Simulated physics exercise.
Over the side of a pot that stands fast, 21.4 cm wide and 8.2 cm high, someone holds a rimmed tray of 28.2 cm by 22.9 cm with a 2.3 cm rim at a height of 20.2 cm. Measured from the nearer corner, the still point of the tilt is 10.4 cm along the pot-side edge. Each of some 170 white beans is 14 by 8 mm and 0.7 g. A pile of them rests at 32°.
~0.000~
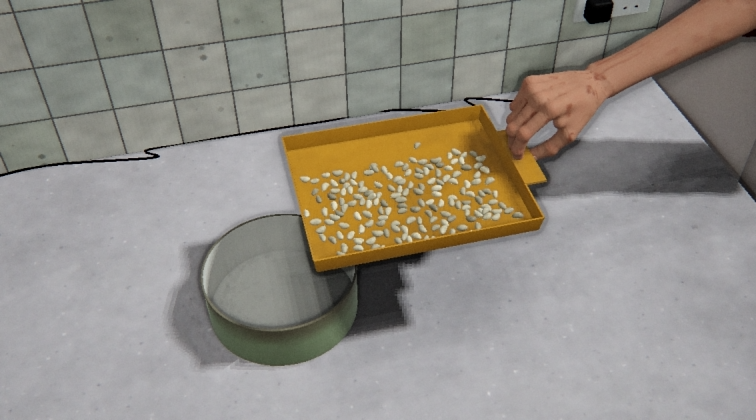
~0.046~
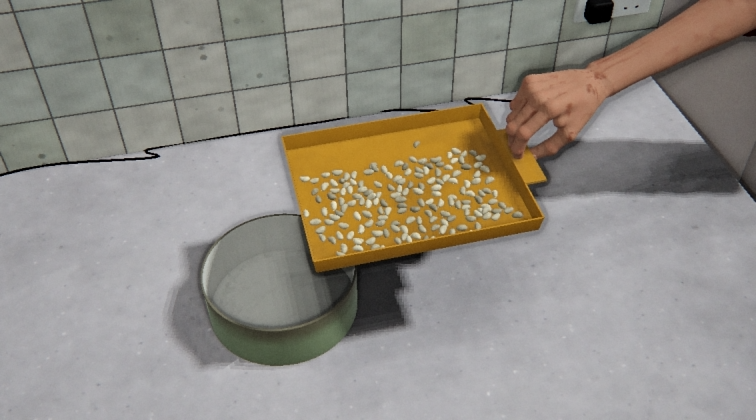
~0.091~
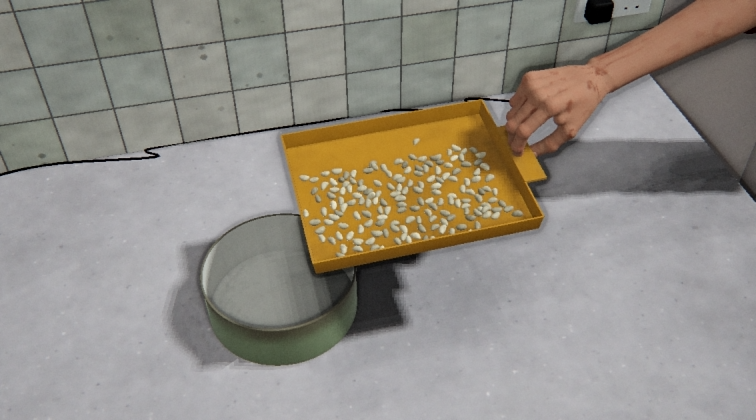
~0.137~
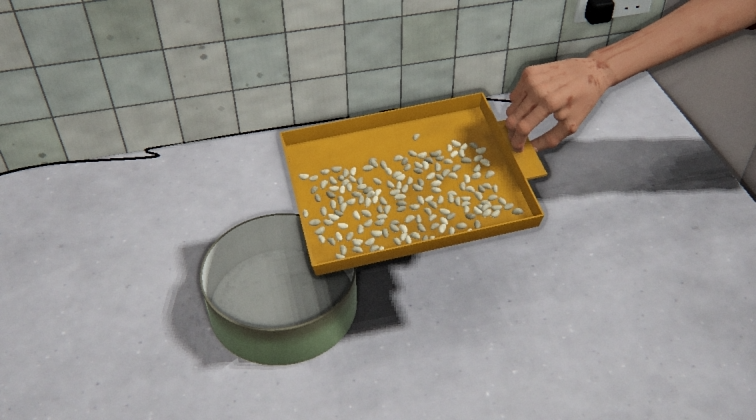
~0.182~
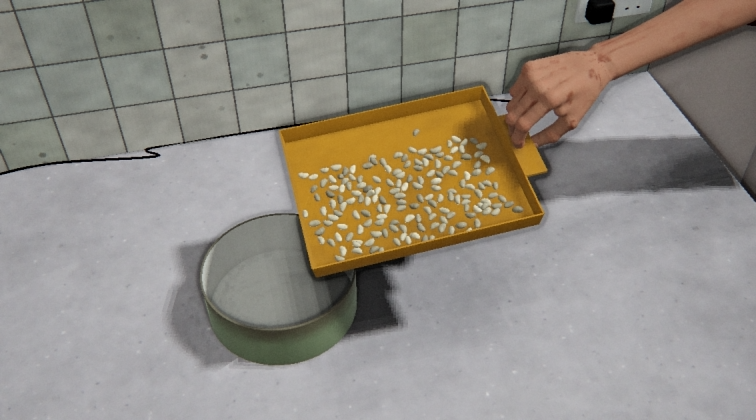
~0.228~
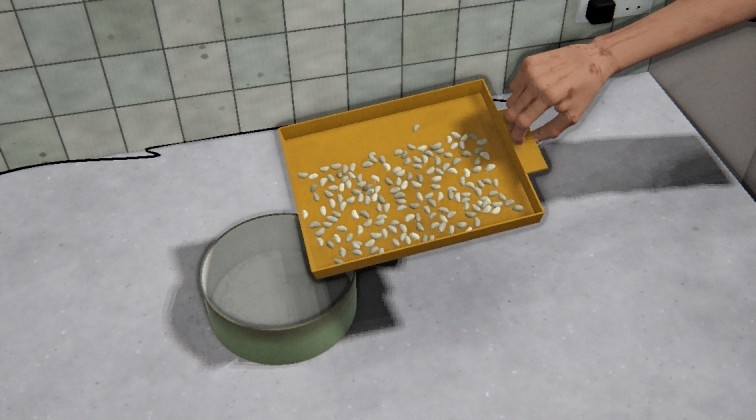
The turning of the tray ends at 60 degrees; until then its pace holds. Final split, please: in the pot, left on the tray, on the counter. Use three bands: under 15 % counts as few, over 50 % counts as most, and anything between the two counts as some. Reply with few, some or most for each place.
Pot: Few, tray: Most, counter: Few.
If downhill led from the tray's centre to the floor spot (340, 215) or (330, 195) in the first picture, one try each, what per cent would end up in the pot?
The share comes to about 5 in a hundred, then about 10 in a hundred.
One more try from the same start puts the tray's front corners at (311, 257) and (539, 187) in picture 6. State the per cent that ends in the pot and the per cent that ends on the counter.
The pot gets 5 and the counter 0.
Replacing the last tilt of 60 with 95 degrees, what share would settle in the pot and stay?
Estimated share: About 25 %.
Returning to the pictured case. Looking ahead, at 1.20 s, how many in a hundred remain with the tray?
Close to 95 in a hundred.
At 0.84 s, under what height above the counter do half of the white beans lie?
Roughly 20 cm.
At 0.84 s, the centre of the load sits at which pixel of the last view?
Approximately (375, 237) in the final picture.
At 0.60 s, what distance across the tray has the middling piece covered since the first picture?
I'd say close to 4 centimetres.
After 0.60 s, tilt 35 degrees; the tray holds 100 %, the pot 0 %.
Then, at 0.84 s, tilt 51 degrees; the tray holds 100 %, the pot 0 %.
After 1.20 s, tilt 60 degrees; the tray holds 95 %, the pot 0 %.
By 2.2 s all is still; pot 0 %, tray 95 %, counter 5 %.
